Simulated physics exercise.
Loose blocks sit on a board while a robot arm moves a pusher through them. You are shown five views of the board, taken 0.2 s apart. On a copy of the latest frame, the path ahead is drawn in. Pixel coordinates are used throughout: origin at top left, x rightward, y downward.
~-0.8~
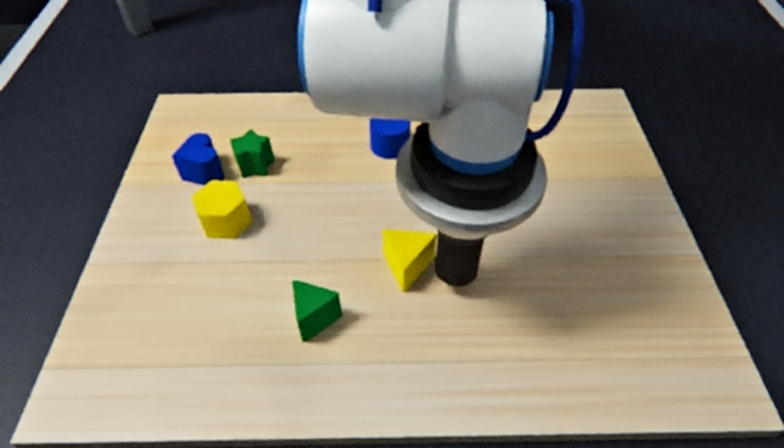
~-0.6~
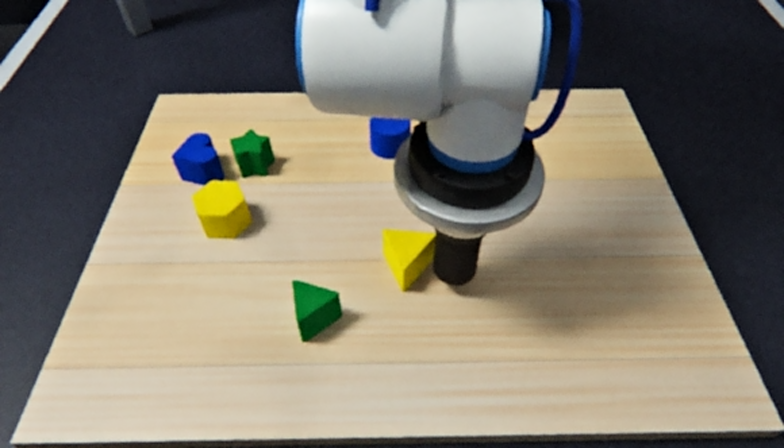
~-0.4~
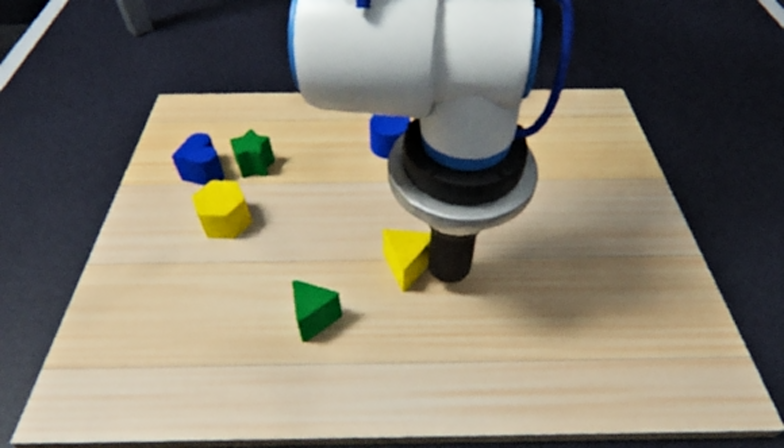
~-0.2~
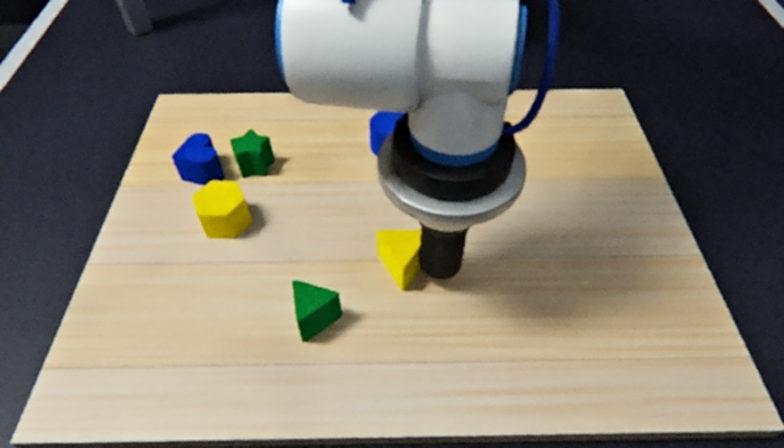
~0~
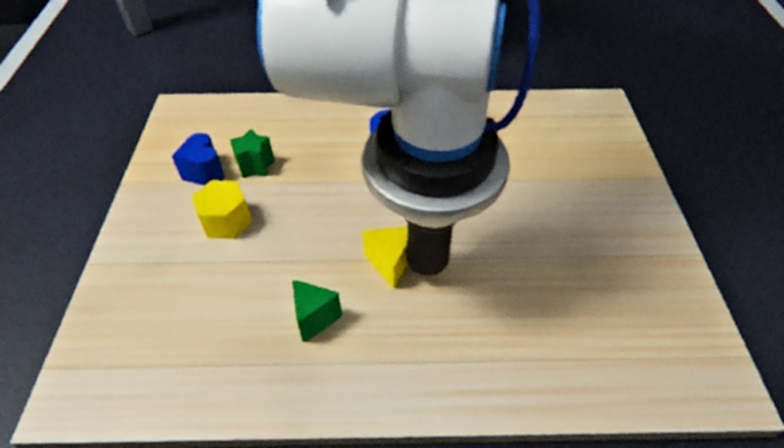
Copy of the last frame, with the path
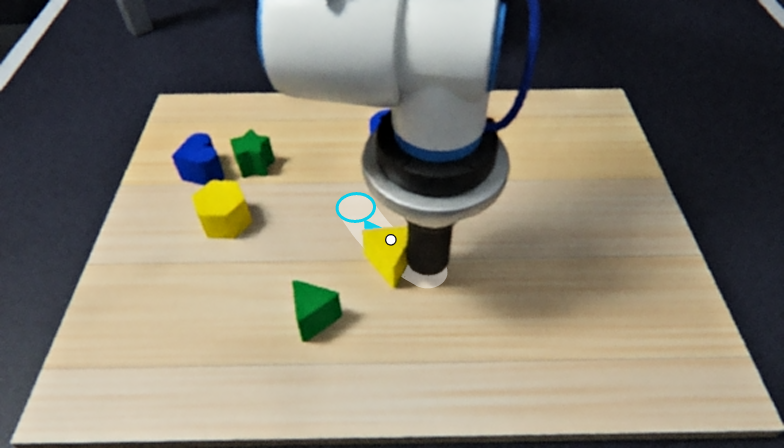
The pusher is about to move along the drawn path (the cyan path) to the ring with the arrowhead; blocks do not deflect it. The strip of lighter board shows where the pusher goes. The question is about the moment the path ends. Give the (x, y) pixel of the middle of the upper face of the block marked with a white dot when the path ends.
In the picture, that point is around (340, 224).
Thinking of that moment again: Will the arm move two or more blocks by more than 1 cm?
Short answer: No.
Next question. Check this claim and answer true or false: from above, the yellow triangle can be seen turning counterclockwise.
The statement is true.
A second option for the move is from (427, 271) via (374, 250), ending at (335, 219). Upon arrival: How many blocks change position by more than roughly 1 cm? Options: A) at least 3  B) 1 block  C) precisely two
B - 1 block.
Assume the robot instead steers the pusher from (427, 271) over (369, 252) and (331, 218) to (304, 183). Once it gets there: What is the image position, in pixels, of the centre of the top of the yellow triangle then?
It is at (305, 221).
Path on the board, from (427, 271) through (383, 242) to (356, 207); the dot is on the yellow triangle.
What follows on the original path. One third of the way, pusher at (395, 239); yellow triangle at (357, 229), turned 35° anticlockwise.
Two thirds of the way, pusher at (371, 217); yellow triangle at (341, 224), turned 50° anticlockwise.
At the end, pusher at (355, 194); blue disc in place; yellow triangle at (340, 224), turned 55° anticlockwise.
